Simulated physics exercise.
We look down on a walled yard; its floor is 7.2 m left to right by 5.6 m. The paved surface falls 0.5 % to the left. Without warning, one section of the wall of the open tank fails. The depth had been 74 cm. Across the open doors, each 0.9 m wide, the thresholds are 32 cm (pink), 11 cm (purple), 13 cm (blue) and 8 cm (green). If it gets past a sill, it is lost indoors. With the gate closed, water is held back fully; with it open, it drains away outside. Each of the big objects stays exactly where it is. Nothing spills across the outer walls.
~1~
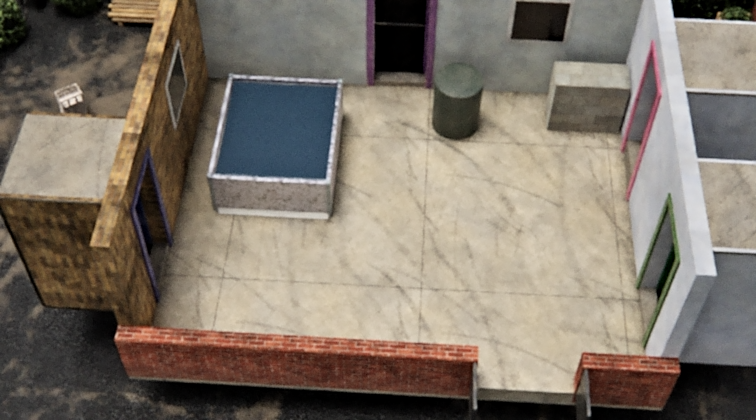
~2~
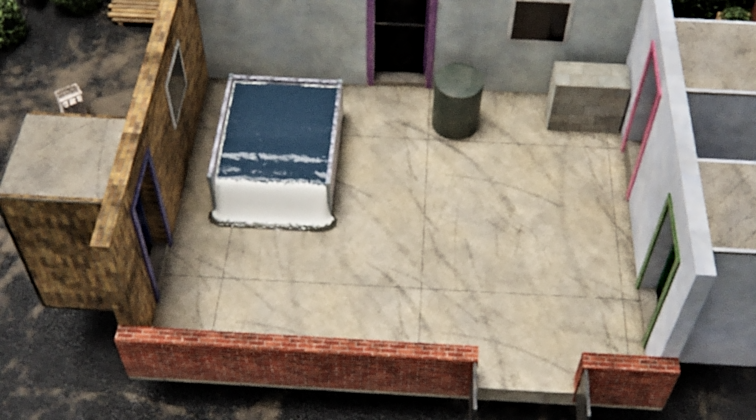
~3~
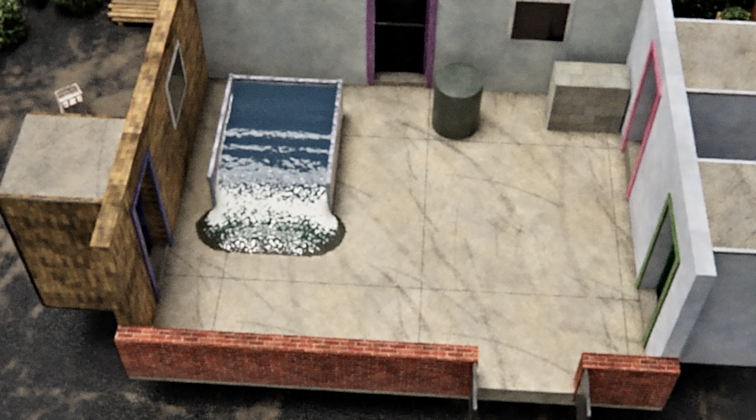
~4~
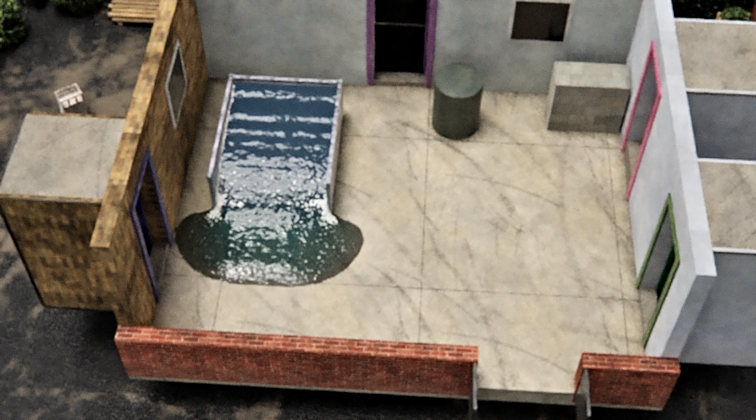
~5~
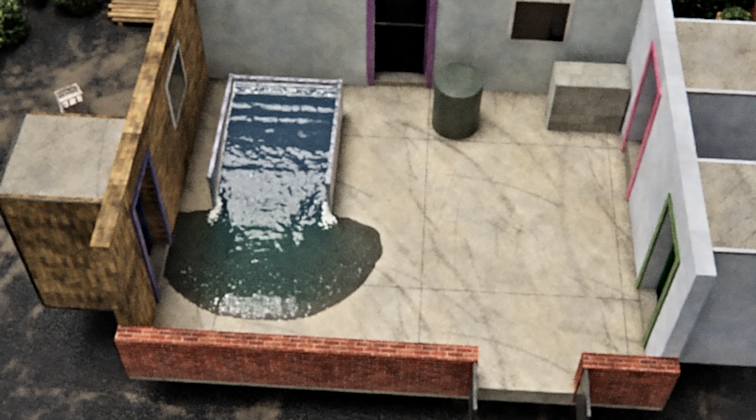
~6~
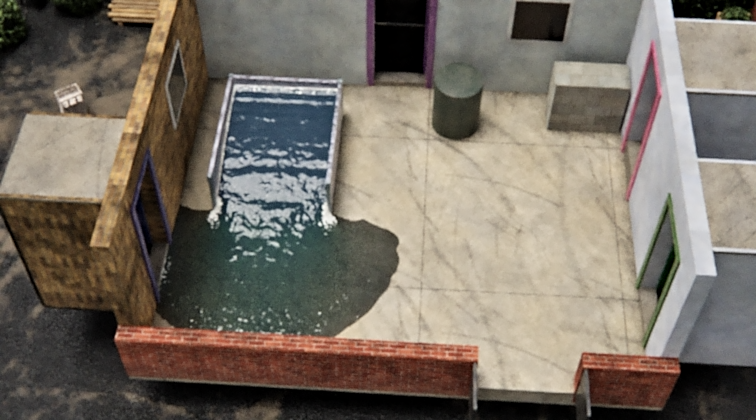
In a walled yard seen from above, the front side of an open tank gives way and water pours out in a white, foaming rush, then spreads as a dark pool across the paved floor toward the low brick wall.
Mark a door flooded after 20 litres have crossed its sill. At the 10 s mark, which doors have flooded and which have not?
The pink door has not; the purple door has not; the blue door has flooded; the green door has flooded.
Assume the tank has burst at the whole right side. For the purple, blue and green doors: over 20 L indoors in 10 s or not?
Here's how it goes: Purple exceeds it, blue falls short, green exceeds it.
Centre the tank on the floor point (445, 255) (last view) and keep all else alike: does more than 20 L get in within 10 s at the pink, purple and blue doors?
Pink stays inside, purple stays inside, blue goes beyond, judged against that limit.
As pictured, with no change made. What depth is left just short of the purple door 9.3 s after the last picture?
8.0 cm.
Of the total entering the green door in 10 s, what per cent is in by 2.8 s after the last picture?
About 5%.
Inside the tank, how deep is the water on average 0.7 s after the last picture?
The average depth is around 37 cm.
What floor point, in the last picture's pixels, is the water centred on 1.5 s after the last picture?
Pixel position near (276, 263).
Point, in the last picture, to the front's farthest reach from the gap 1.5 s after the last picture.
(551, 376).
Then, 0.7 s after the last picture water covers 30 % of the floor and is deepest (50 cm) near (149, 343); pink door not reached, purple door not reached, blue door 18 cm at the sill, 0 L in, green door not reached.
Then, 1.5 s after the last picture water covers 35 % of the floor and is deepest (45 cm) near (159, 354); pink door not reached, purple door not reached, blue door 22 cm at the sill, 11 L in, green door not reached.
Then, 2.8 s after the last picture water covers 50 % of the floor and is deepest (24 cm) near (170, 251); pink door not reached, purple door not reached, blue door 23 cm at the sill, 89 L in, green door 17 cm at the sill, 6 L in.
Then, 5.3 s after the last picture water covers 80 % of the floor and is deepest (22 cm) near (616, 143); pink door 9 cm at the sill, 0 L in, purple door not reached, blue door 11 cm at the sill, 117 L in, green door 14 cm at the sill, 85 L in.
Then, 9.3 s after the last picture water covers 100 % of the floor and is deepest (11 cm) near (340, 196); pink door 8 cm at the sill, 0 L in, purple door 8 cm at the sill, 0 L in, blue door 6 cm at the sill, 118 L in, green door 6 cm at the sill, 102 L in.
